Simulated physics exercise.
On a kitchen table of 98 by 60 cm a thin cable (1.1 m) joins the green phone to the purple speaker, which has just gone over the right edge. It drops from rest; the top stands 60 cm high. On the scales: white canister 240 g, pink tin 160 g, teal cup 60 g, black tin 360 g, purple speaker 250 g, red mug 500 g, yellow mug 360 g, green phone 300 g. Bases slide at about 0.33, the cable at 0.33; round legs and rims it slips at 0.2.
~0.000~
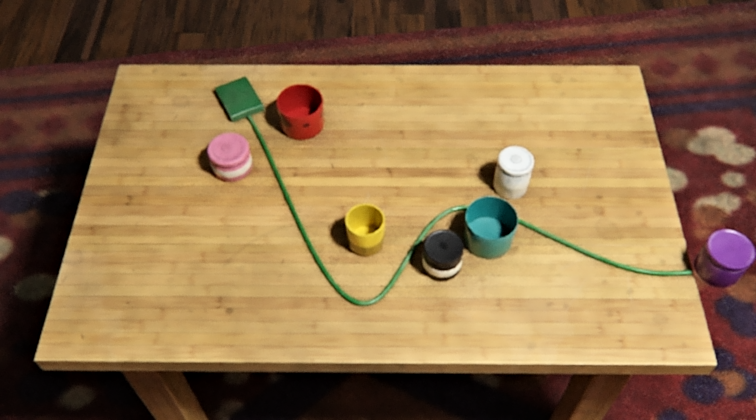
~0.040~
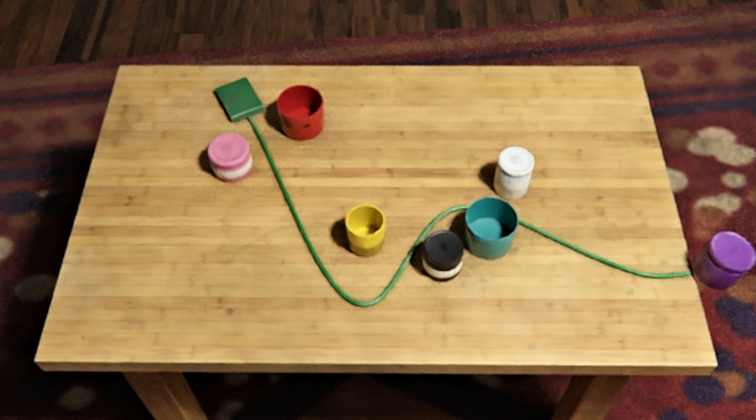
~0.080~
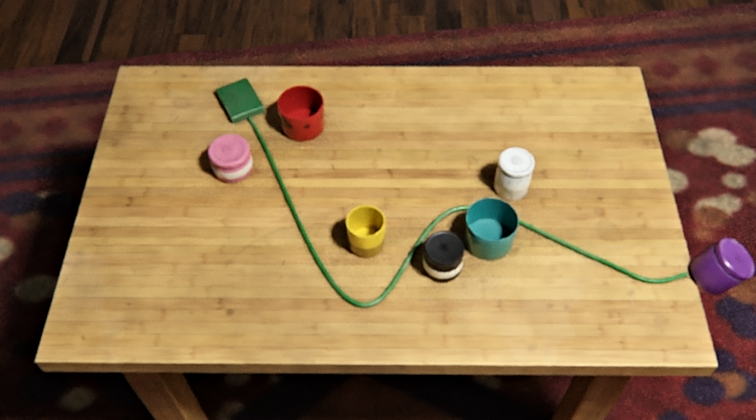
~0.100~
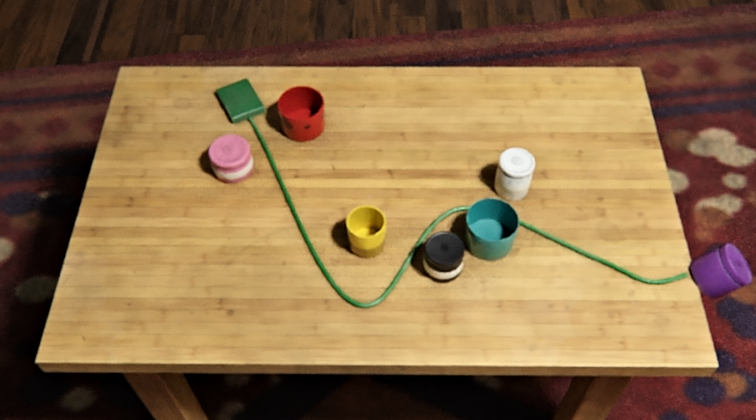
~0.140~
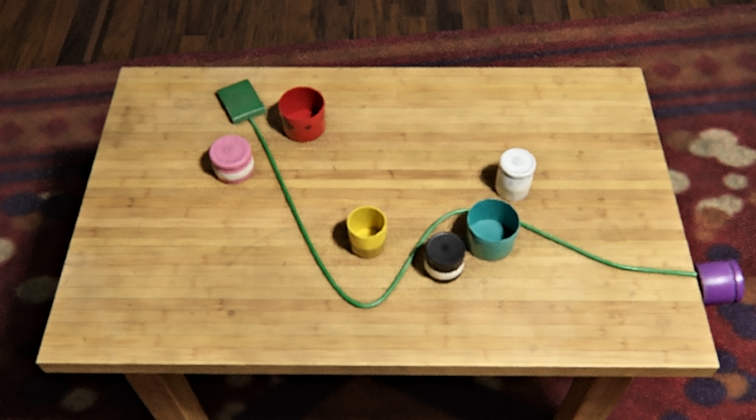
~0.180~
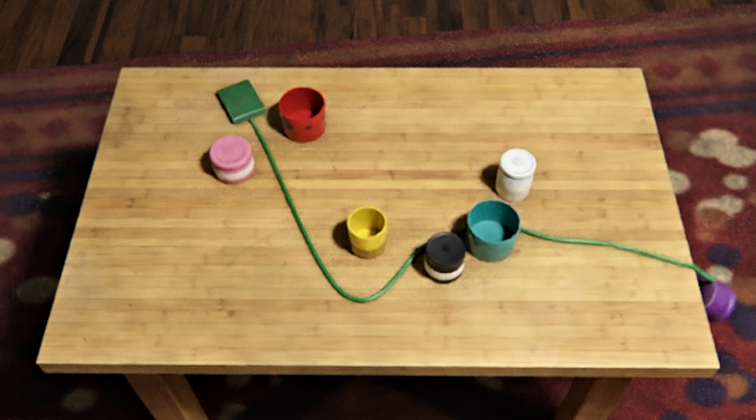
To begin with, a purple container sits at the right edge of a wooden table, joined by a green cable to a flat green object among cups and tins. The purple container then tilts and drops below the edge, drawing the cable's right part straighter while the other items barely shift.
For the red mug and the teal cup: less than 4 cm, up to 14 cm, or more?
Result: Red mug stays in the low band, teal cup ends far away.
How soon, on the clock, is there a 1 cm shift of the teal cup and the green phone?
About: Teal cup 0.24 s, green phone 0.32 s.
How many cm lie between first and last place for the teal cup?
Teal cup off the top.
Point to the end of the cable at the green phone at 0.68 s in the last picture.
Near (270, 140).
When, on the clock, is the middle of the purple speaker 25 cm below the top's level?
About: 0.32 s.
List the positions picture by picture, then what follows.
The first frame shows red mug (300, 101); teal cup (492, 217); cable runs through (628, 268) (402, 267) (316, 256) (271, 161).
The second frame shows purple speaker (731, 250); cable runs through (627, 270) (403, 267) (272, 162).
The third frame shows purple speaker (722, 267); cable runs through (627, 272) (403, 268) (272, 162).
The fourth frame shows purple speaker (721, 272); cable runs through (627, 273) (403, 269) (272, 163).
The fifth frame shows purple speaker (716, 283); cable runs through (632, 269) (404, 269) (273, 163).
The sixth frame shows red mug (302, 103); teal cup (494, 221); cable runs through (660, 257) (527, 231) (409, 262) (318, 259) (273, 164).
By 0.4 s, the cable's tail end at (266, 133); teal cup 18 cm off its start, purple speaker over the edge, yellow mug 6 cm off its start.
By 0.7 s, the cable's tail end at (270, 140); teal cup over the edge, purple speaker over the edge, yellow mug 9 cm off its start.
By 0.9 s, the cable's tail end at (270, 140); teal cup over the edge, yellow mug 9 cm off its start at (394, 183), green phone 6 cm off its start at (255, 120).
By 1.2 s, the cable's tail end at (270, 140); teal cup over the edge, yellow mug 9 cm off its start, green phone 6 cm off its start.
By 2.4 s, the cable's tail end at (270, 140); teal cup over the edge, red mug 0 cm off its start at (303, 104), yellow mug 9 cm off its start at (394, 183), green phone 6 cm off its start at (255, 120).
